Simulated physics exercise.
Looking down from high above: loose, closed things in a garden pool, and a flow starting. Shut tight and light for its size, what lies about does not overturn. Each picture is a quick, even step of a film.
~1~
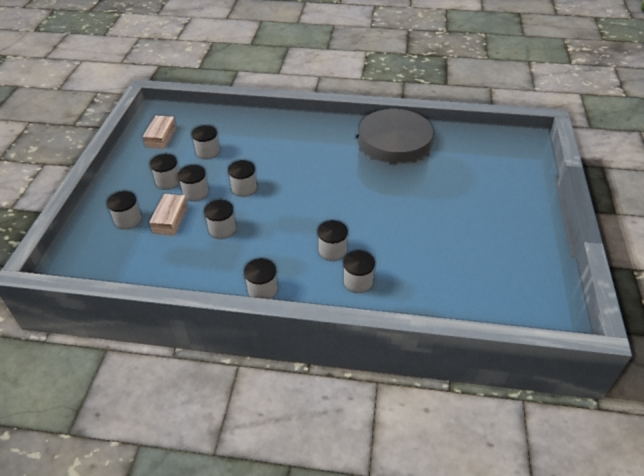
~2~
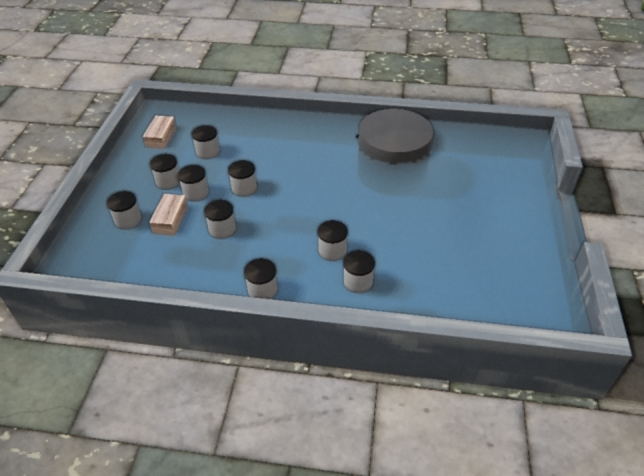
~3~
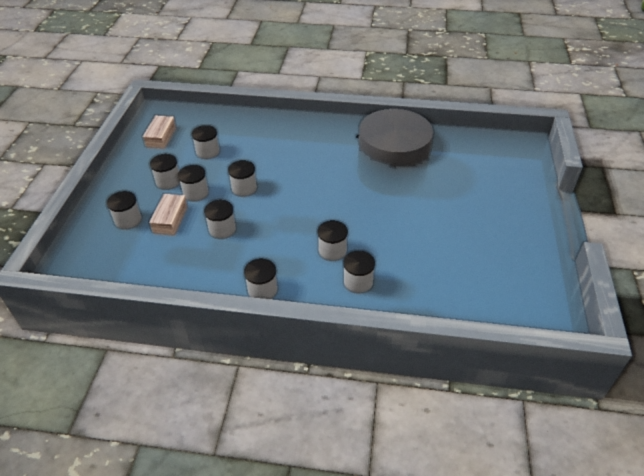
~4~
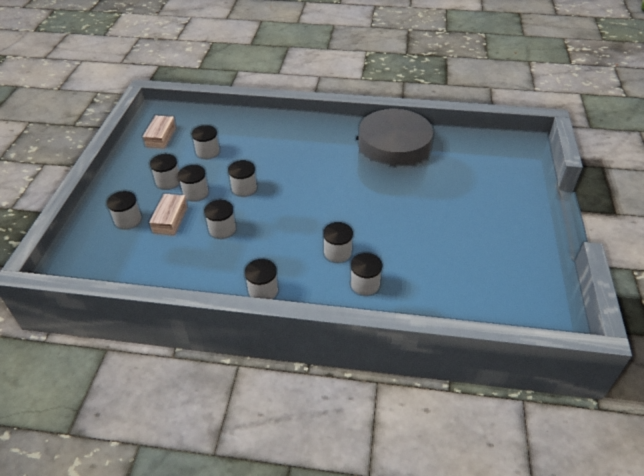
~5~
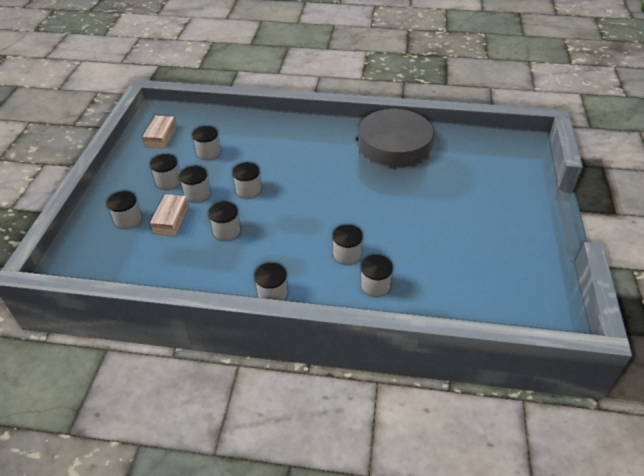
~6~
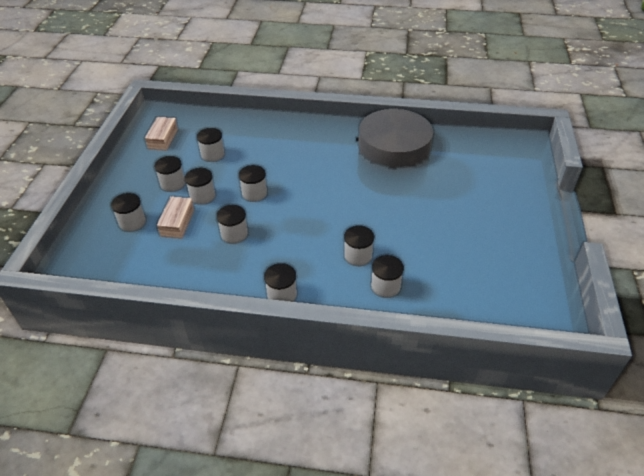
To begin with, black-topped pails, two wooden blocks and a dark round object sit still in a shallow blue pool edged in grey. A gap then opens in the right wall. After a pause, the lower pails drift slightly right, and the others and the blocks follow by smaller amounts.
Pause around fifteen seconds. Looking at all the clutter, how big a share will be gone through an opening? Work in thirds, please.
That would be under a third.
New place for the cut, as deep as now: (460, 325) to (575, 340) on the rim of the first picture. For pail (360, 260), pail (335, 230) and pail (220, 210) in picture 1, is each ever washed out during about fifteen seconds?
The three come to escape, escape and no escape, in that order.
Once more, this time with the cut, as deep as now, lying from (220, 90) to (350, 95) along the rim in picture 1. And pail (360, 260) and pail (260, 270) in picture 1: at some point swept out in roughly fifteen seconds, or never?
Held back, held back.
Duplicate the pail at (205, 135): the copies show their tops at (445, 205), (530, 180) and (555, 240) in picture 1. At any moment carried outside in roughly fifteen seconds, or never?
Copy by copy, in the order given: Swept away, swept away, swept away.
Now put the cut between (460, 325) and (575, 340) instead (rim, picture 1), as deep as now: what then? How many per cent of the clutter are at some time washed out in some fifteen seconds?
Roughly 20 in a hundred.
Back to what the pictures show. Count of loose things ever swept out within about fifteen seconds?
By my count, 2.
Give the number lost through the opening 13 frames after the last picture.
The number works out to 0.
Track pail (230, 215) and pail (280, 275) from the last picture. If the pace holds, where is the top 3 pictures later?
Estimated positions: (257, 222) and (317, 281), approximately.
A moment on, 0 of 11 are out; 11 afloat.
Next, 0 of 11 are out; 11 afloat.
Later, 1 of 11 are out; 10 afloat.
In the end, 2 of 11 are out; 9 afloat.
